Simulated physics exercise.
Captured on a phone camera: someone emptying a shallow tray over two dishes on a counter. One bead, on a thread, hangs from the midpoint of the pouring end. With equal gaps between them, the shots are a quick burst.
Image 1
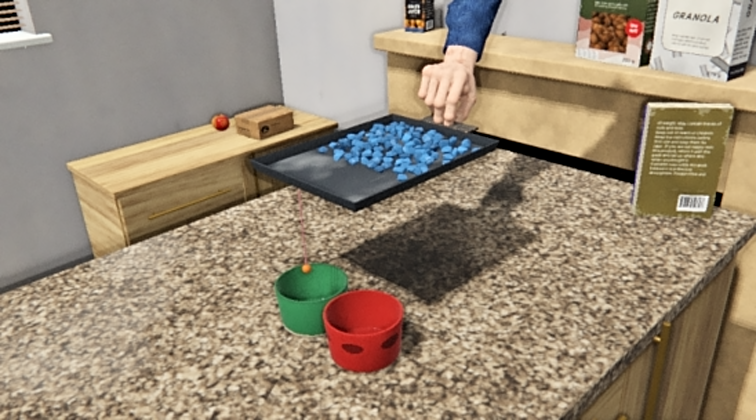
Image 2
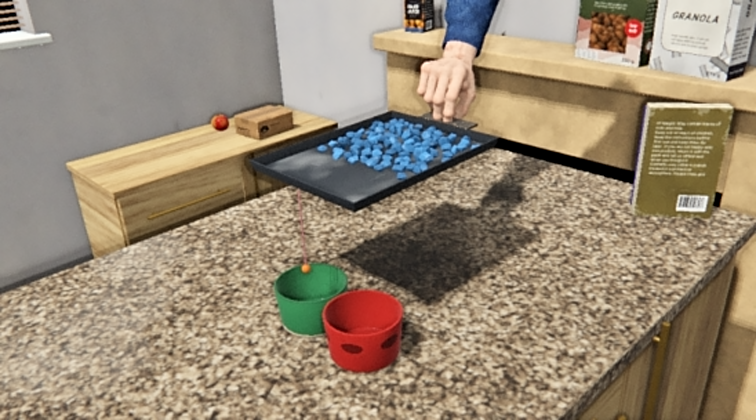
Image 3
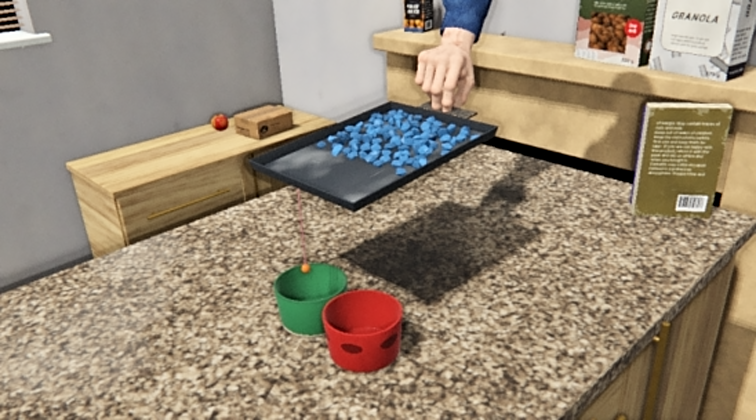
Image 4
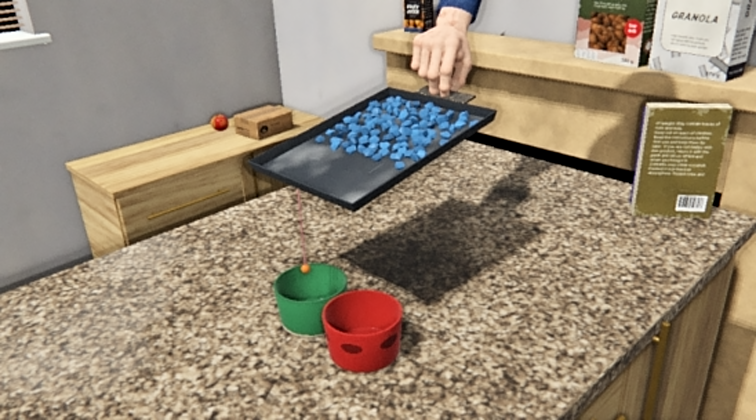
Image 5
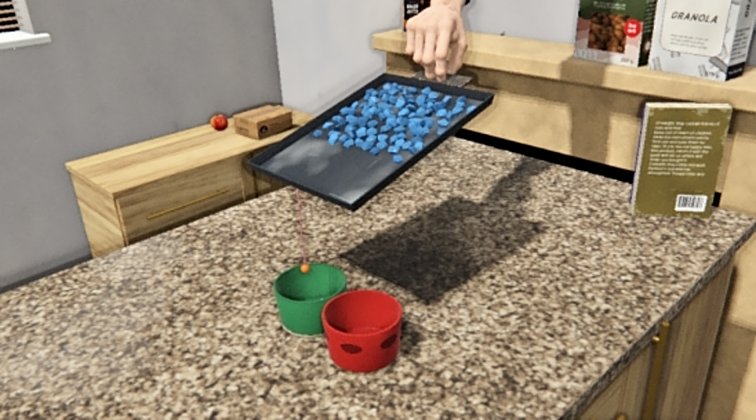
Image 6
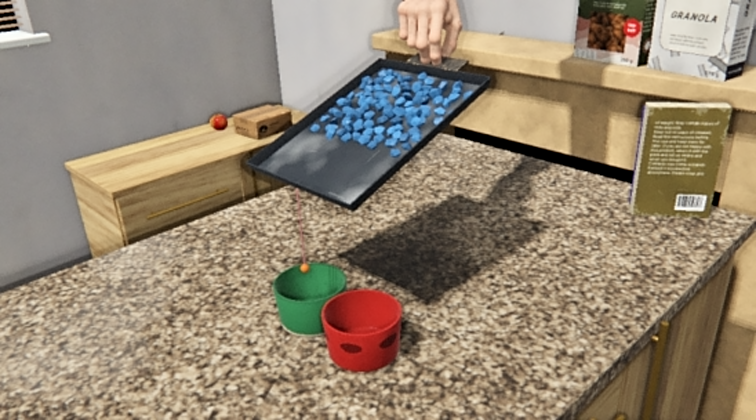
A speckled stone kitchen counter is seen from slightly above by a still camera, with a wooden sideboard behind at left and a ledge holding packages at the back. A hand holds a dark tray of blue stones above a green dish and, to its right, a red one, an orange bead hanging from the tray's near end. The hand raises the far end, steepening the tray gradually, while the stones stay bunched toward the hand.
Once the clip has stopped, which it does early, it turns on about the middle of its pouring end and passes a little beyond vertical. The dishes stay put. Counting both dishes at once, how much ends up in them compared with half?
Between them they hold less than half.
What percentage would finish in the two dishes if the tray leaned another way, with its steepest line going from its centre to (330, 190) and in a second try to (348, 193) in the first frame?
Near 30 % and, after that, 60 %.
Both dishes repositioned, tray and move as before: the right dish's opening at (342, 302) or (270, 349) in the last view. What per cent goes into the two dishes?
You'd get 20 in a hundred first and 20 in a hundred after that.
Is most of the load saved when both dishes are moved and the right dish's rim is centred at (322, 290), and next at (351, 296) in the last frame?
Taking them in turn, it's short of half and then short of half.
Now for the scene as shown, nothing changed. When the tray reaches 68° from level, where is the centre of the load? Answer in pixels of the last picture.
I'd mark it close to (284, 184).
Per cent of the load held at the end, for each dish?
Roughly 10 in a hundred end in the left dish and roughly 0 in a hundred in the right dish.
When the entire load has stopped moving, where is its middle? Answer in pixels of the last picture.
Around (241, 342).
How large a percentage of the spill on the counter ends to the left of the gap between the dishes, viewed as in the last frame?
Left share: Some 100 per cent.
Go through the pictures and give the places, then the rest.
The first frame shows corners of the pouring end at (254, 160) and (355, 201), level; middle of the load at (397, 149), aquarium stones; left dish at (284, 312); right dish at (335, 346); bead on its thread at (307, 269).
The second frame shows corners of the pouring end at (254, 160) and (354, 201), level; middle of the load at (397, 146).
The third frame shows corners of the pouring end at (253, 160) and (353, 201), tipped barely, level across its low end; middle of the load at (396, 140).
The fourth frame shows corners of the pouring end at (252, 161) and (352, 201), tipped a little, level across its low end; middle of the load at (394, 130).
The fifth frame shows corners of the pouring end at (251, 161) and (351, 202), tipped clearly, level across its low end; middle of the load at (392, 120).
The sixth frame shows corners of the pouring end at (250, 161) and (350, 202), tipped clearly, level across its low end; middle of the load at (388, 110); left dish at (283, 312); right dish at (333, 345).
Soon, tray tipped steeply; about two thirds on the tray; about a third in the air.
A while on, tray tipped past a quarter turn; a stray few on the tray; a small part in the right dish; a stray few in the left dish; most outside both; a small part in the air.
Towards the end, tray tipped past a quarter turn; a small part in the right dish; a small part in the left dish; most outside both.
Finally, tray tipped past a quarter turn; a small part in the right dish; a small part in the left dish; most outside both.
